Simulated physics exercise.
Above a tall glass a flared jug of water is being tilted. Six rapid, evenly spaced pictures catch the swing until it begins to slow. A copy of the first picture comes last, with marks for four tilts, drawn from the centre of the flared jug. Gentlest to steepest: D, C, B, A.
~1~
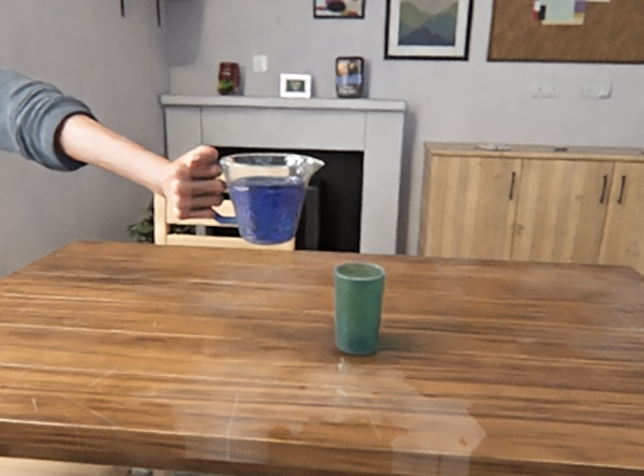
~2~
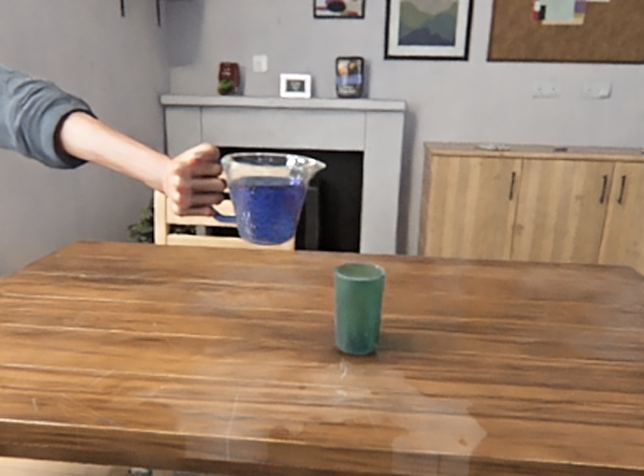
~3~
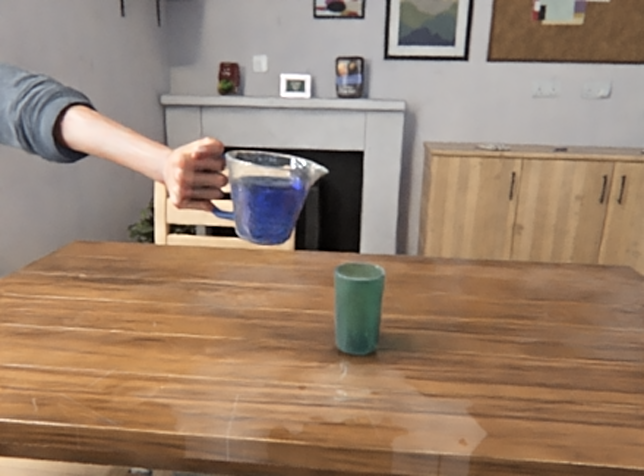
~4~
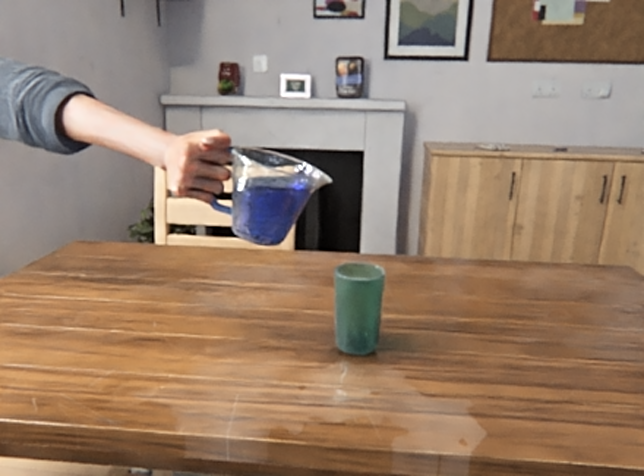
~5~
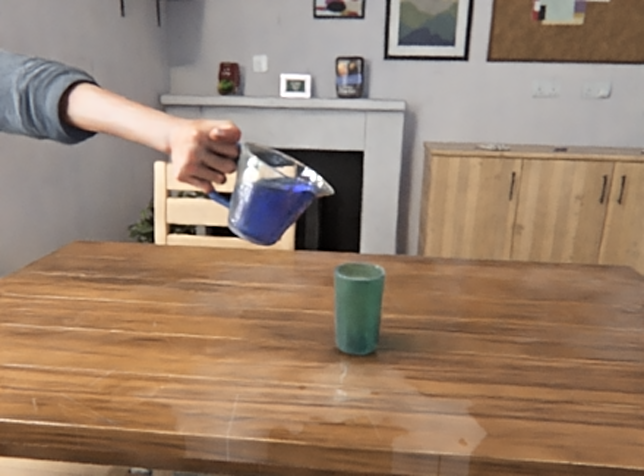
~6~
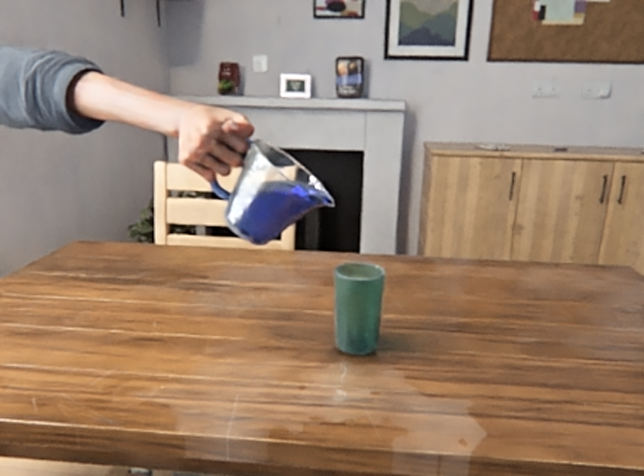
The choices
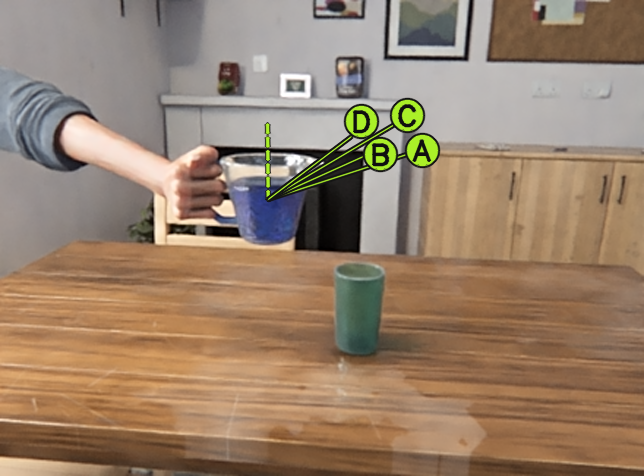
A hand holds a clear jug of blue liquid and tilts it rightward above a green glass.
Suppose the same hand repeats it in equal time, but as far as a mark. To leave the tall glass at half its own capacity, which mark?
Line D does it best.
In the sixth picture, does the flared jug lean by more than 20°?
Yes.
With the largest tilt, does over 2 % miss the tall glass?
Yes.
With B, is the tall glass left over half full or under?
Over.
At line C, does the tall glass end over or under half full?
Over half.
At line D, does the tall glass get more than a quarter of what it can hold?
Yes, clearly.
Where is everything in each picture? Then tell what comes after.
The first picture shows upright, lip at (323, 164); rim of the tall glass round (360, 270); nothing has left yet.
The second picture shows upright, lip at (324, 166); nothing has left yet.
The third picture shows tipped about 7°, lip at (327, 171); nothing has left yet.
The fourth picture shows tipped about 16°, lip at (330, 181); nothing has left yet.
The fifth picture shows tipped about 26°, lip at (333, 192); nothing has left yet.
The sixth picture shows tipped about 37°, lip at (333, 204); nothing has left yet.
In lime, A at (405, 154); B at (362, 156); C at (393, 125); D at (351, 136).
With A, the tall glass ends with about 89 % of what it can hold; 11 % of the water is spilt.
With B, the tall glass ends with about 84 % of what it can hold; 3 % of the water is spilt.
With C, the tall glass ends with about 68 % of what it can hold.
With D, the tall glass ends with about 52 % of what it can hold.
